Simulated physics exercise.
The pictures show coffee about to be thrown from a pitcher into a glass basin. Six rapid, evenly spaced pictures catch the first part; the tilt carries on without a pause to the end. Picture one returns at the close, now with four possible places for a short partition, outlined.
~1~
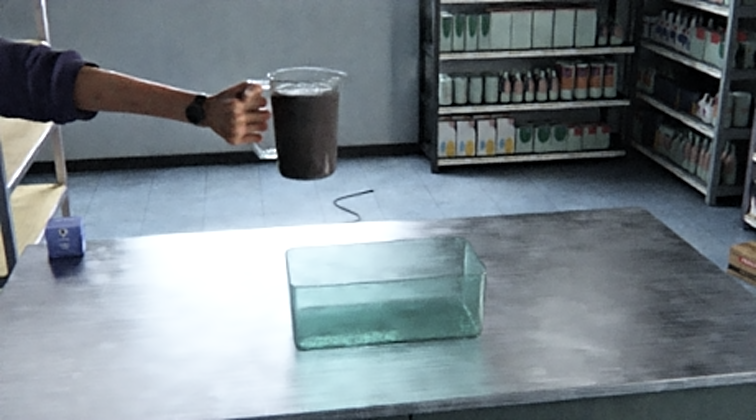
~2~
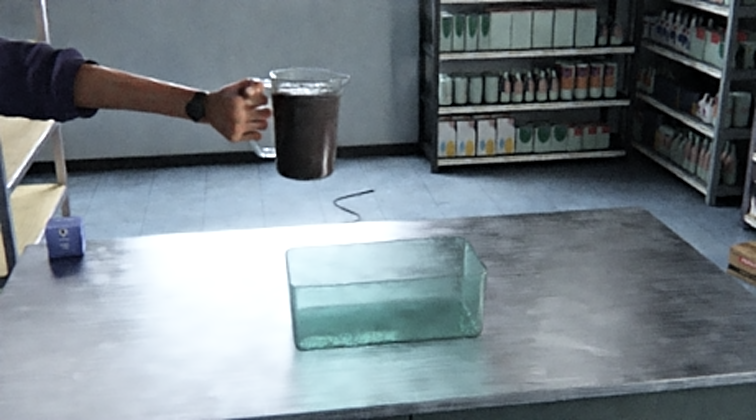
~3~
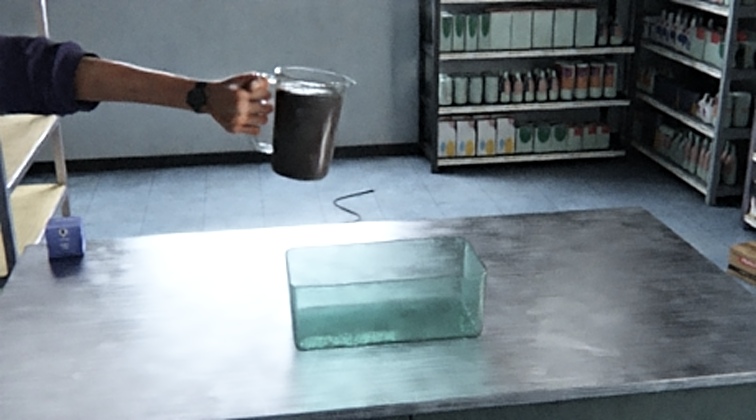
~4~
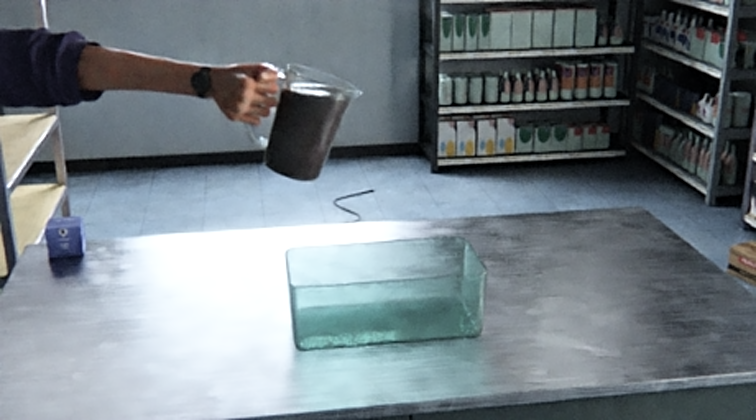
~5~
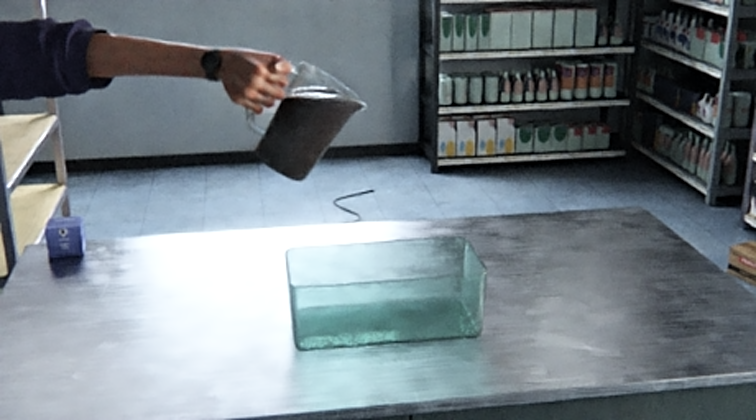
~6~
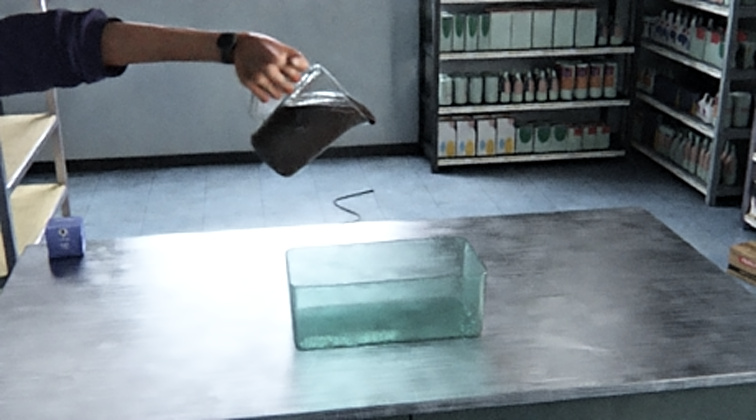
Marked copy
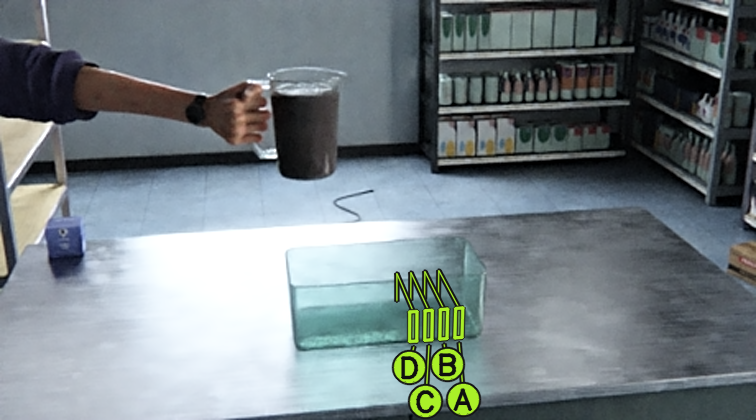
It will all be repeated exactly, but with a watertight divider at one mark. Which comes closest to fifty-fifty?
It is C.
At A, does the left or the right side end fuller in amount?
The left one.
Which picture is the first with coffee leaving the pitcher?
In picture 6.
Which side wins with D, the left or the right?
More ends on the right.
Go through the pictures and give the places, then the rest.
Upright, lip at (347, 75); basin from (294, 350) to (482, 334); nothing has left yet.
Tipped about 2°, lip at (349, 77); nothing has left yet.
Tipped about 9°, lip at (354, 82); nothing has left yet.
Tipped about 20°, lip at (361, 92); nothing has left yet.
Tipped about 33°, lip at (366, 105); nothing has left yet.
Tipped about 49°, lip at (369, 121); coffee is over the lip, down to (369, 121).
On the marked copy, A at (459, 343); B at (444, 344); C at (429, 345); D at (413, 346).
With A, about 87 % ends left of the wall and 4 % right of it; 9 % is lost outside.
With B, about 81 % ends left of the wall and 11 % right of it; 8 % is lost outside.
With C, about 51 % ends left of the wall and 43 % right of it; 7 % is lost outside.
With D, about 12 % ends left of the wall and 83 % right of it; 6 % is lost outside.
